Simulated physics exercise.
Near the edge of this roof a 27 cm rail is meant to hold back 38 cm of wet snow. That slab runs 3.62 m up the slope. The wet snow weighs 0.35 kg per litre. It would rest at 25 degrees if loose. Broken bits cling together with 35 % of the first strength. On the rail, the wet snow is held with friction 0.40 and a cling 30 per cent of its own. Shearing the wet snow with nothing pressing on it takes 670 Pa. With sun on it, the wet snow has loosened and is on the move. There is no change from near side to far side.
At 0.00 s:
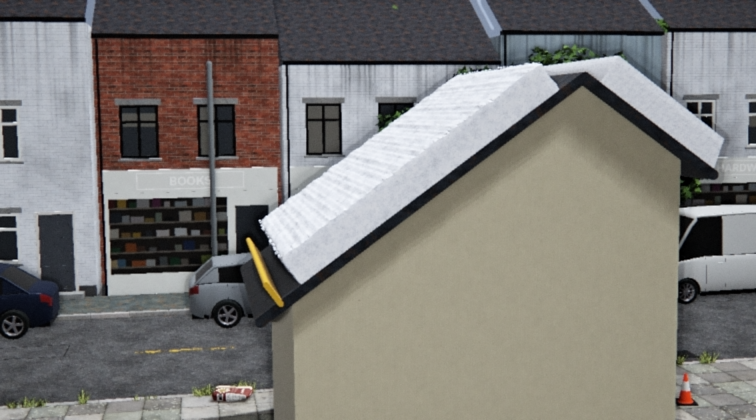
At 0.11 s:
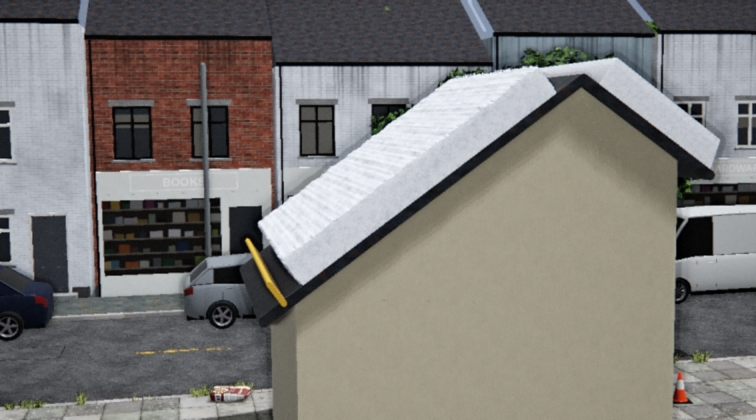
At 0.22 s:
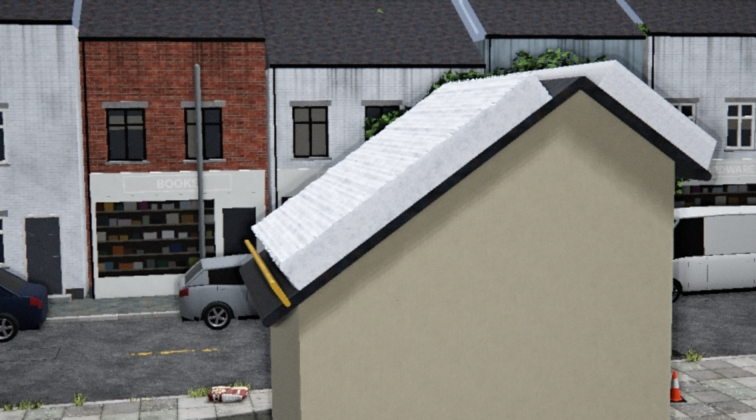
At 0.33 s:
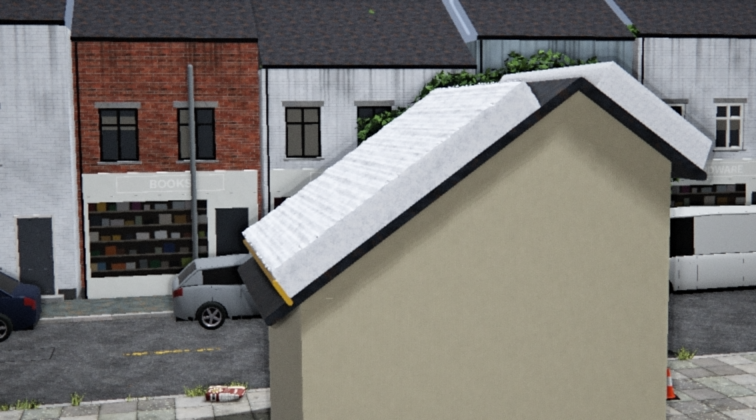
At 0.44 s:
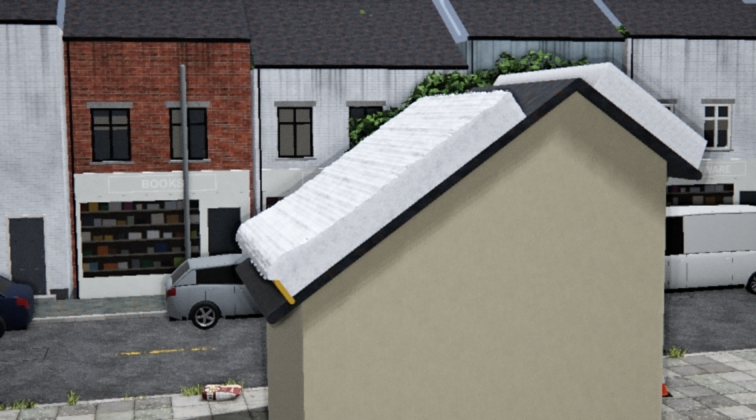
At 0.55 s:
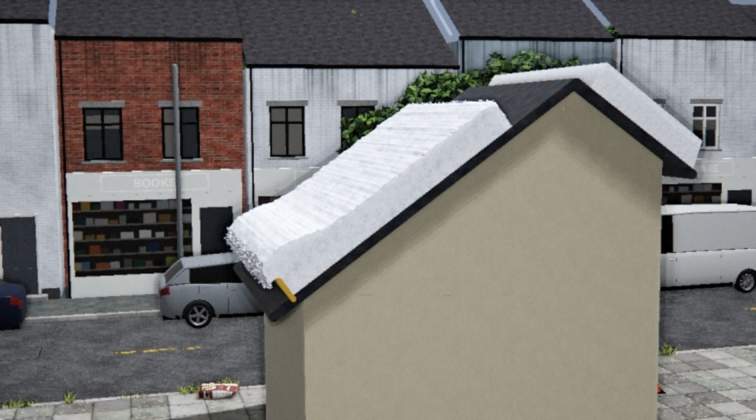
A street of terraced houses and parked vehicles is seen from roof height across the gable end of a beige building. Thick white snow covers both slopes of its dark-edged roof, with a yellow rail at the lower left edge and a red-brick bookshop behind. As the view drifts slightly, the left slab slides down from the ridge, pushes over the rail, and its front edge bulges and roughens.
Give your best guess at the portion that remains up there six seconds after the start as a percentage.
My guess is around 40 per cent.
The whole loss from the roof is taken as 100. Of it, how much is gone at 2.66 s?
It comes to around 100 percent.
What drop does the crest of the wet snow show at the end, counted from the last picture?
Looks like something near 1.2 m to me.
After 1.18 s, 69 % of the snow is on the roof.
After 1.92 s, 44 % of the snow is on the roof.
After 2.66 s, 40 % of the snow is on the roof.
After 3.40 s, 40 % of the snow is on the roof.
After 6.00 s, 40 % of the snow is on the roof.
